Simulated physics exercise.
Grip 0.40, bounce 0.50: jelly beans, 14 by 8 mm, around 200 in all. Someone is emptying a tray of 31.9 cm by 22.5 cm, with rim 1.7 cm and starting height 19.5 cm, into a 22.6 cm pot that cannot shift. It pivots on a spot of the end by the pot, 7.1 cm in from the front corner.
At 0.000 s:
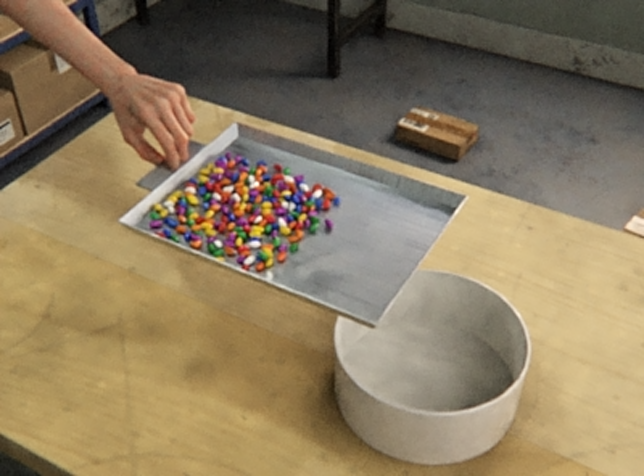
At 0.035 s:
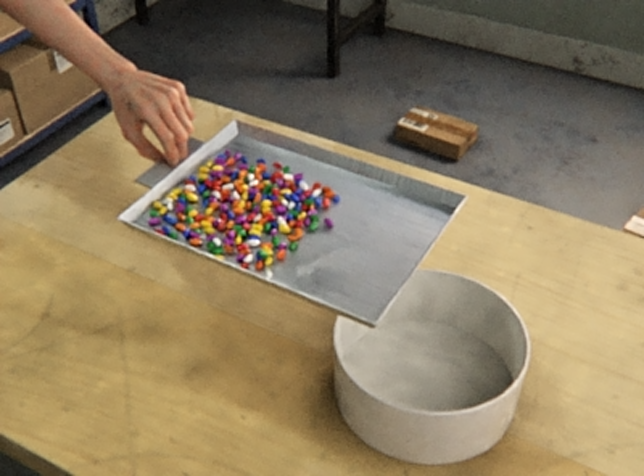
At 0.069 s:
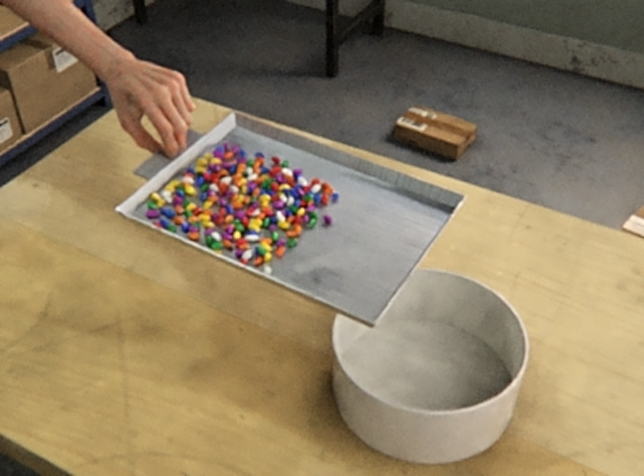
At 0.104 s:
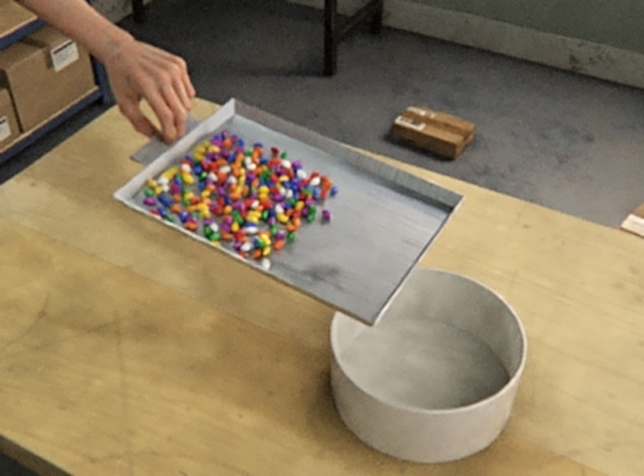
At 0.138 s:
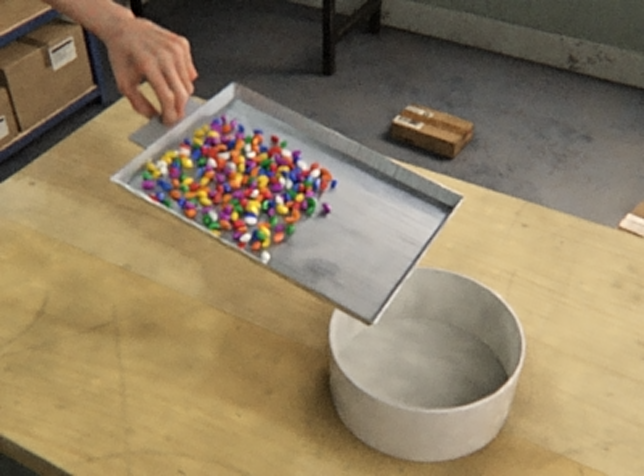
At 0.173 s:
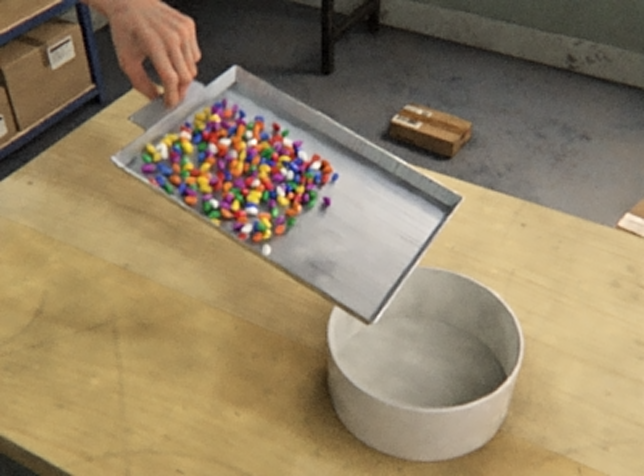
A hand lifted the left end of a metal tray of colorful jelly beans, slowly at first and then faster, tilting it toward a round pot on a wooden table while the candies stayed bunched together.
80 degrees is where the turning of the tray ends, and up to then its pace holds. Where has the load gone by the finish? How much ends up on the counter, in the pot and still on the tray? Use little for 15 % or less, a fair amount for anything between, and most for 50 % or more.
Left on the tray - little; counter - a fair amount; pot - most.
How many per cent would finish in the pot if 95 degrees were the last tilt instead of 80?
70 per cent.
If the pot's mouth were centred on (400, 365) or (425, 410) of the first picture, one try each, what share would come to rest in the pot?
Close to 40 in a hundred, then close to 45 in a hundred.
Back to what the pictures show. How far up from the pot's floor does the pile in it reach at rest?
Top level: Approx. 2.0 cm.
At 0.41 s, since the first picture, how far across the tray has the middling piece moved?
Some 3 cm.
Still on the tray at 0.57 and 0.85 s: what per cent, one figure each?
Close to 95 at the first time and 0 at the second.
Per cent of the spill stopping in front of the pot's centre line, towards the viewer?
About 40 percent of the spill.
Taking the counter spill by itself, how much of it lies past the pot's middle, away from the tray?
That comes to roughly 100 percent.
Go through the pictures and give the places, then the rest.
The first picture shows tray tilt 0 degrees, front corners at (128, 219) and (373, 317); middle of the pieces at (249, 208); pot at (431, 336).
The second picture shows tray tilt 1 degrees, front corners at (127, 216) and (373, 316); middle of the pieces at (248, 206).
The third picture shows tray tilt 3 degrees, front corners at (125, 208) and (372, 316); middle of the pieces at (247, 200).
The fourth picture shows tray tilt 6 degrees, front corners at (122, 194) and (371, 315), lowest corner right back; middle of the pieces at (245, 191).
The fifth picture shows tray tilt 11 degrees, front corners at (121, 177) and (371, 315), lowest corner right back; middle of the pieces at (245, 179).
The sixth picture shows tray tilt 16 degrees, front corners at (121, 159) and (371, 314), lowest corner right back; middle of the pieces at (246, 168); pot at (425, 332). The tray's pace is about 135 degrees a second.
After 0.41 s, tilt 48 degrees; the tray holds 100 %, the pot 0 %.
After 0.57 s, tilt 70 degrees; the tray holds 95 %, the pot 0 %.
Then, at 0.85 s, tilt 80 degrees; the tray holds 0 %, the pot 70 %.
In the end, at 2.3 s, tray 0 %, counter 30 %, pot 70 %.
